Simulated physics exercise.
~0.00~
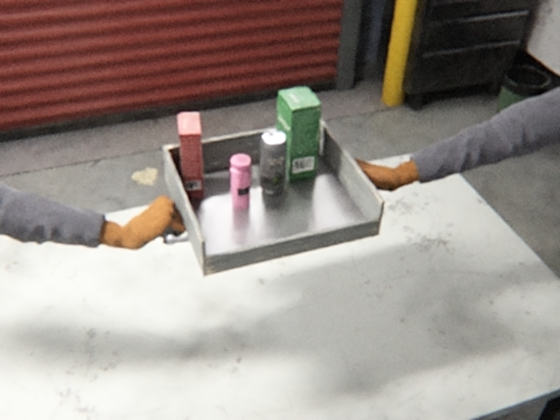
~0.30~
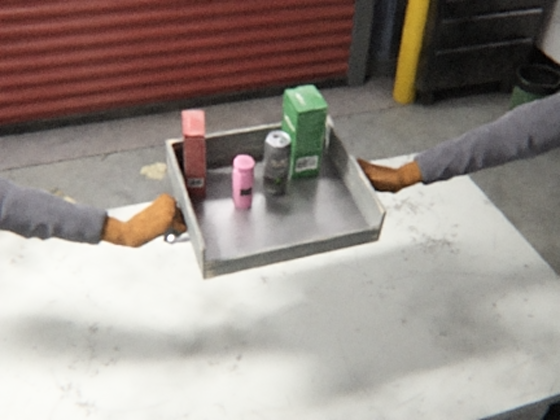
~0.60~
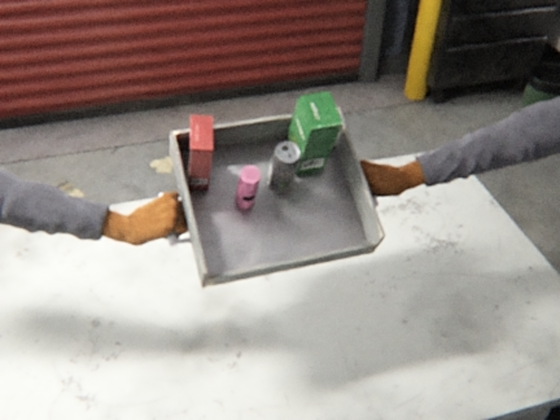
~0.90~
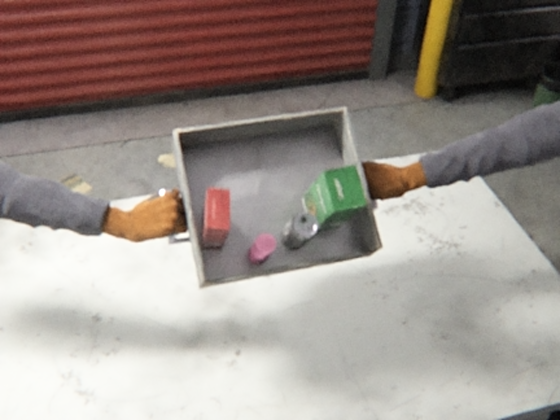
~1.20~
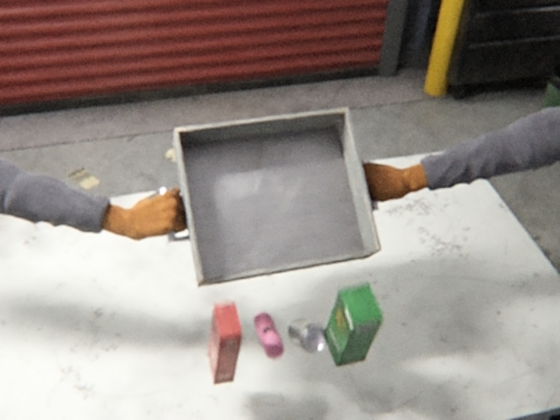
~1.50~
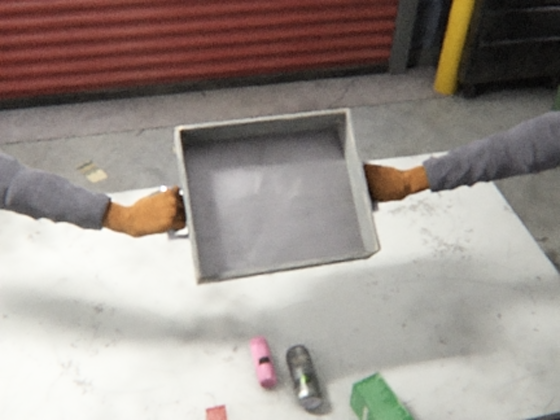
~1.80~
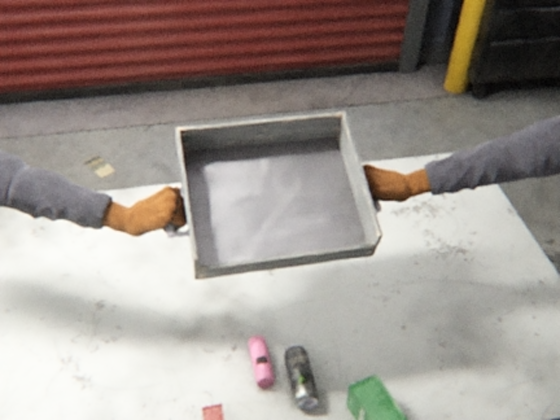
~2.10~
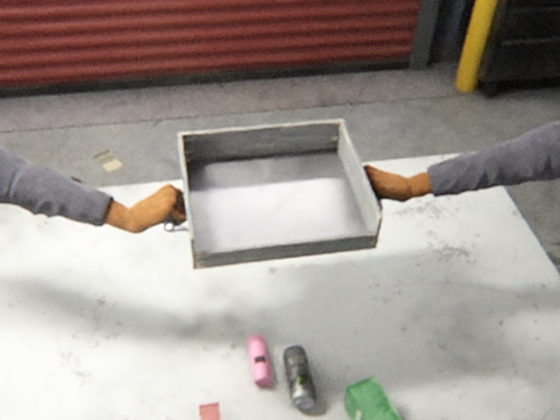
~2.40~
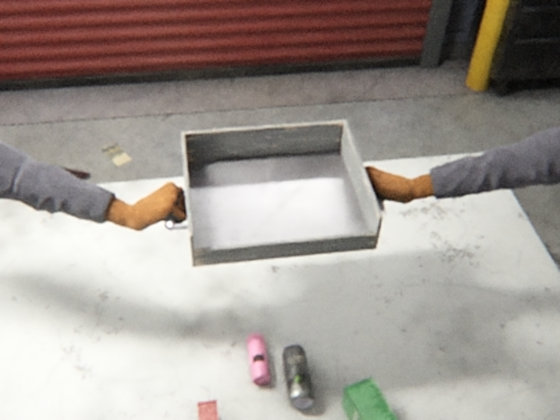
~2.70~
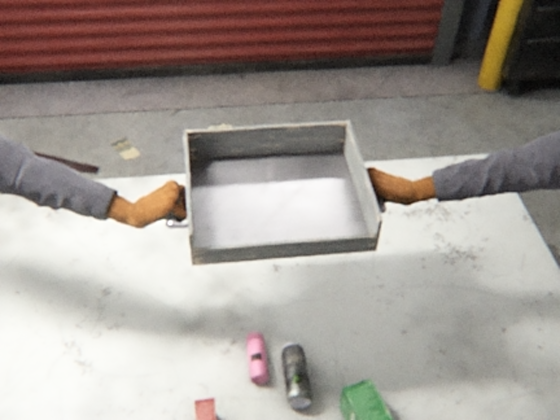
Two hands tip a crate forward, spill all four items onto the table, and level it.
